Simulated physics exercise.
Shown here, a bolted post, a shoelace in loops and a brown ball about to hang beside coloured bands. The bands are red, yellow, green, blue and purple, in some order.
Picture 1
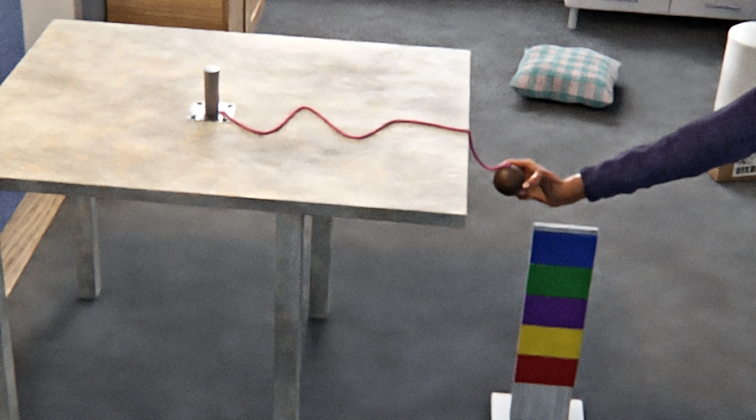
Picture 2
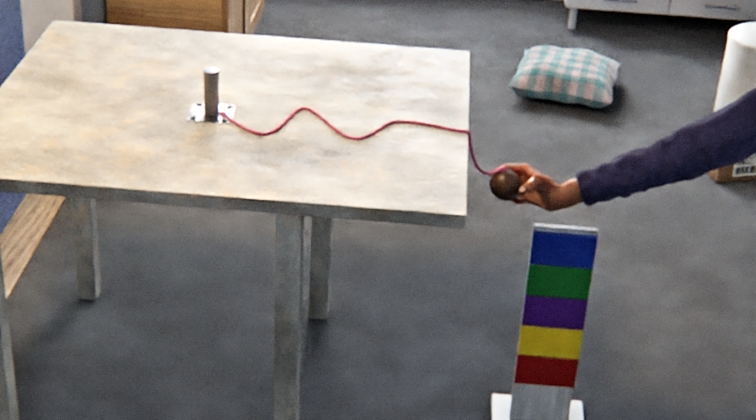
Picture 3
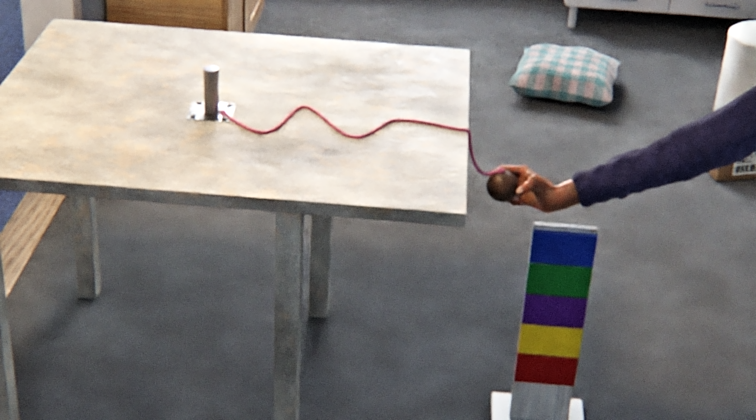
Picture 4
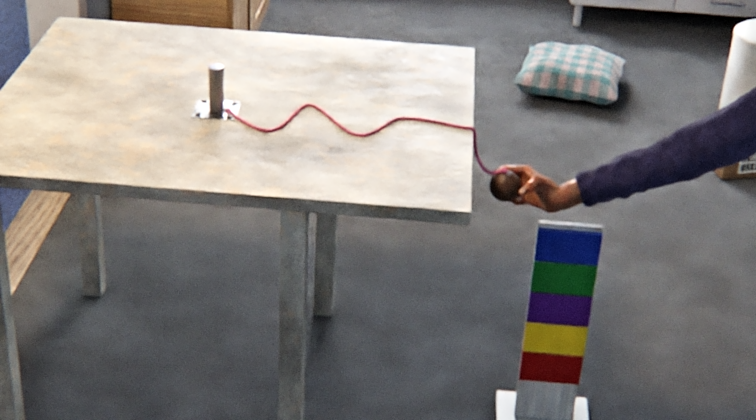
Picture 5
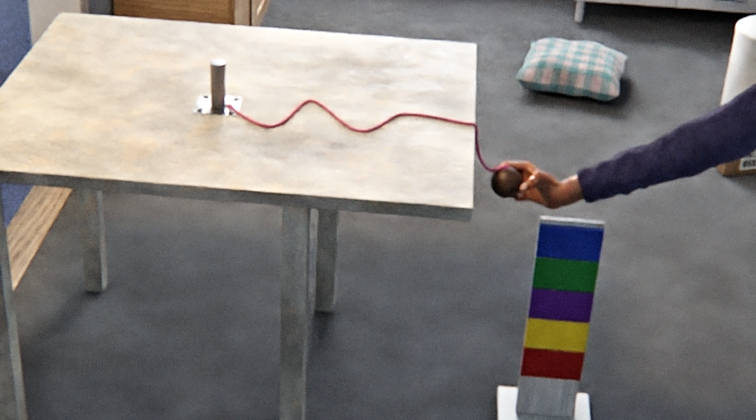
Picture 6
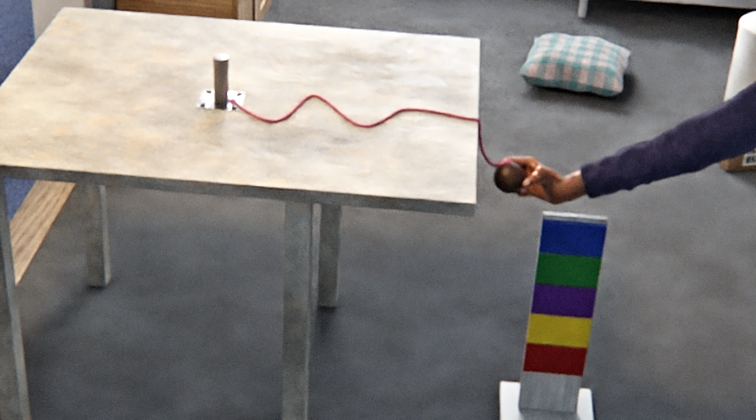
In a room, a hand holding a brown ball on a red cord beside a table, barely moving above coloured bands.
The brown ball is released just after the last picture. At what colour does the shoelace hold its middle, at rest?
The shoelace holds its middle at purple.
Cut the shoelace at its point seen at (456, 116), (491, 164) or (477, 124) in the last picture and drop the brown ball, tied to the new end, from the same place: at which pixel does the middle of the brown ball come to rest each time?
Near (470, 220), (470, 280) and (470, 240).
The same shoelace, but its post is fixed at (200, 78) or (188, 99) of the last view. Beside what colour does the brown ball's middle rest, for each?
It would be green; green.
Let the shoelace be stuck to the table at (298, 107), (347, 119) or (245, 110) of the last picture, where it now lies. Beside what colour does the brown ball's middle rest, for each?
Taking them in turn: Green; blue; purple.
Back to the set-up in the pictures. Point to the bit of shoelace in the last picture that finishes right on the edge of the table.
It lies at about (384, 120).
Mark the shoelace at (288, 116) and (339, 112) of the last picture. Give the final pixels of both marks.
The first at (313, 108), the second at (414, 116).
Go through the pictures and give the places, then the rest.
The first frame shows brown ball (509, 180); blue (564, 251); green (559, 282); purple (555, 313); yellow (550, 343); red (546, 371).
The second frame shows brown ball (505, 185); shoelace through (245, 128) (293, 115) (333, 127) (384, 126) (455, 130).
The third frame shows brown ball (502, 186).
The fourth frame shows brown ball (506, 186); shoelace through (250, 125) (298, 111) (338, 124) (389, 123) (460, 127).
The fifth frame shows brown ball (507, 182).
The sixth frame shows brown ball (510, 178); shoelace through (255, 116) (302, 102) (342, 115) (394, 114) (464, 118).
Soon after, ball near (495, 274); level with green.
Then, ball near (449, 279); level with purple.
Further on, ball near (470, 290); level with purple.
At rest, ball near (463, 289); level with purple. At purple.
